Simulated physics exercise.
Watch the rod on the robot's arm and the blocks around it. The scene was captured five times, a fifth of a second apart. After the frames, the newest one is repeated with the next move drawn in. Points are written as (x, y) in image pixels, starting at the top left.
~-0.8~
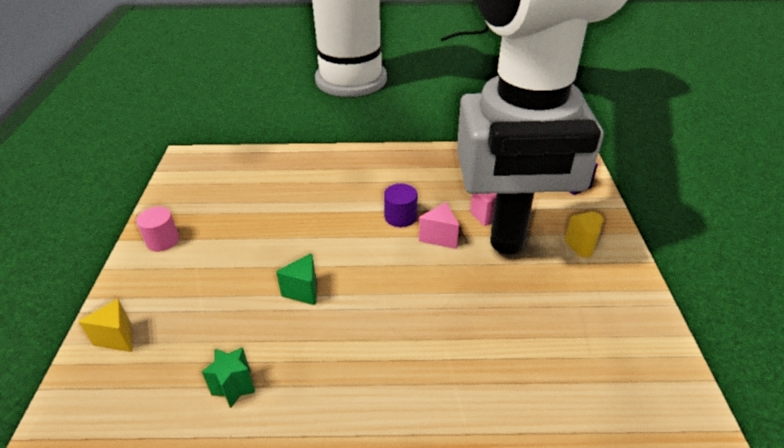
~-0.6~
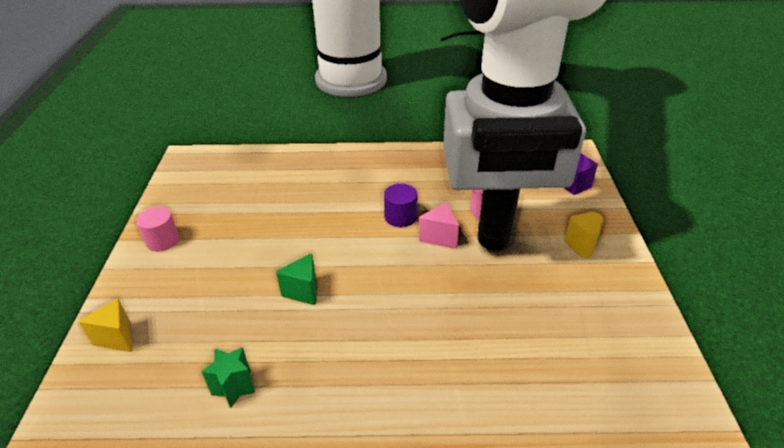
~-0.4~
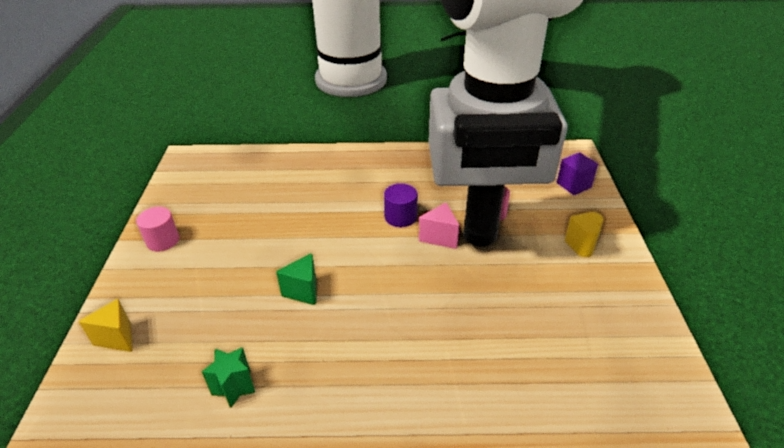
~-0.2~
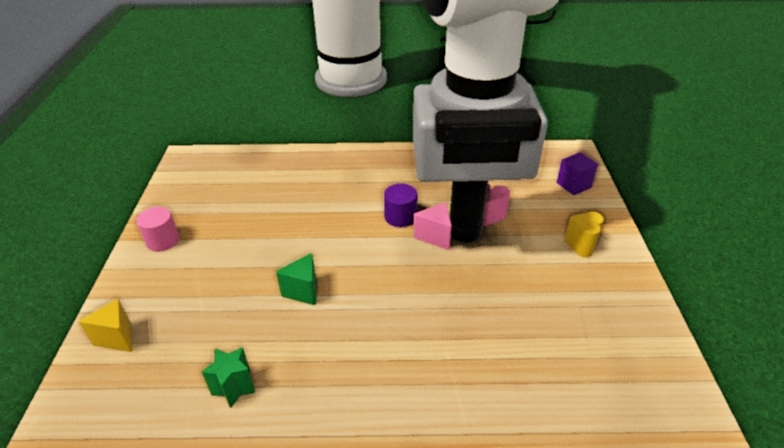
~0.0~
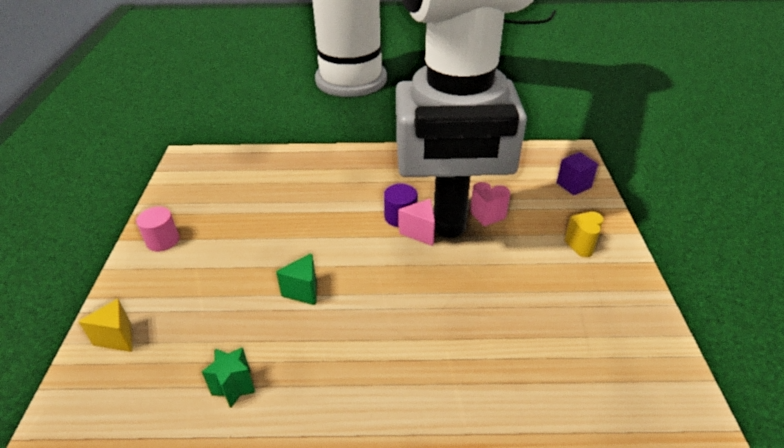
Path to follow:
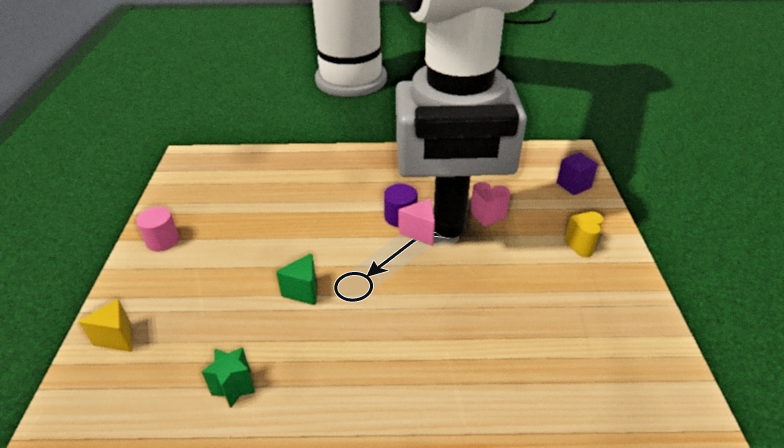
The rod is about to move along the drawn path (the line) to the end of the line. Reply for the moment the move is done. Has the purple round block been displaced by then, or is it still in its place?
In the end it has been moved.
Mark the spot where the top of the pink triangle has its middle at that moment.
It is at (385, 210).
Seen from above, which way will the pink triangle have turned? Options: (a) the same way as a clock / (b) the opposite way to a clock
My answer is option a.
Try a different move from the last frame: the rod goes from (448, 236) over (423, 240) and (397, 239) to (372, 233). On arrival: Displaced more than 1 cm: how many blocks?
It will shift just one block.
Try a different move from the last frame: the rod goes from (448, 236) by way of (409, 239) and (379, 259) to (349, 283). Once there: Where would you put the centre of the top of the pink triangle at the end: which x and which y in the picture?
The middle of its upper face should be somewhere near (375, 208).
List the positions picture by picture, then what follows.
The first picture shows rod tip (507, 244); block tops, green triangle (299, 268); purple round block (401, 193); pink triangle (441, 214).
The second picture shows rod (494, 240); blocks unchanged.
The third picture shows rod (480, 236); blocks unchanged.
The fourth picture shows rod (465, 232); pink triangle (437, 214).
The fifth picture shows rod (449, 228); green triangle (299, 268); purple round block (401, 193); pink triangle (421, 210).
Path on the board, from (448, 236) over (412, 242) and (384, 263) to (354, 286).
The first path, step by step. One third of the way, rod (412, 234); purple round block (393, 190); pink triangle (387, 209), turned 40° clockwise.
Two thirds of the way, rod (384, 255); purple round block (393, 190); pink triangle (385, 210), turned 45° clockwise.
At the end, rod (353, 278); green triangle in place; purple round block (393, 190); pink triangle (385, 210), turned 45° clockwise.
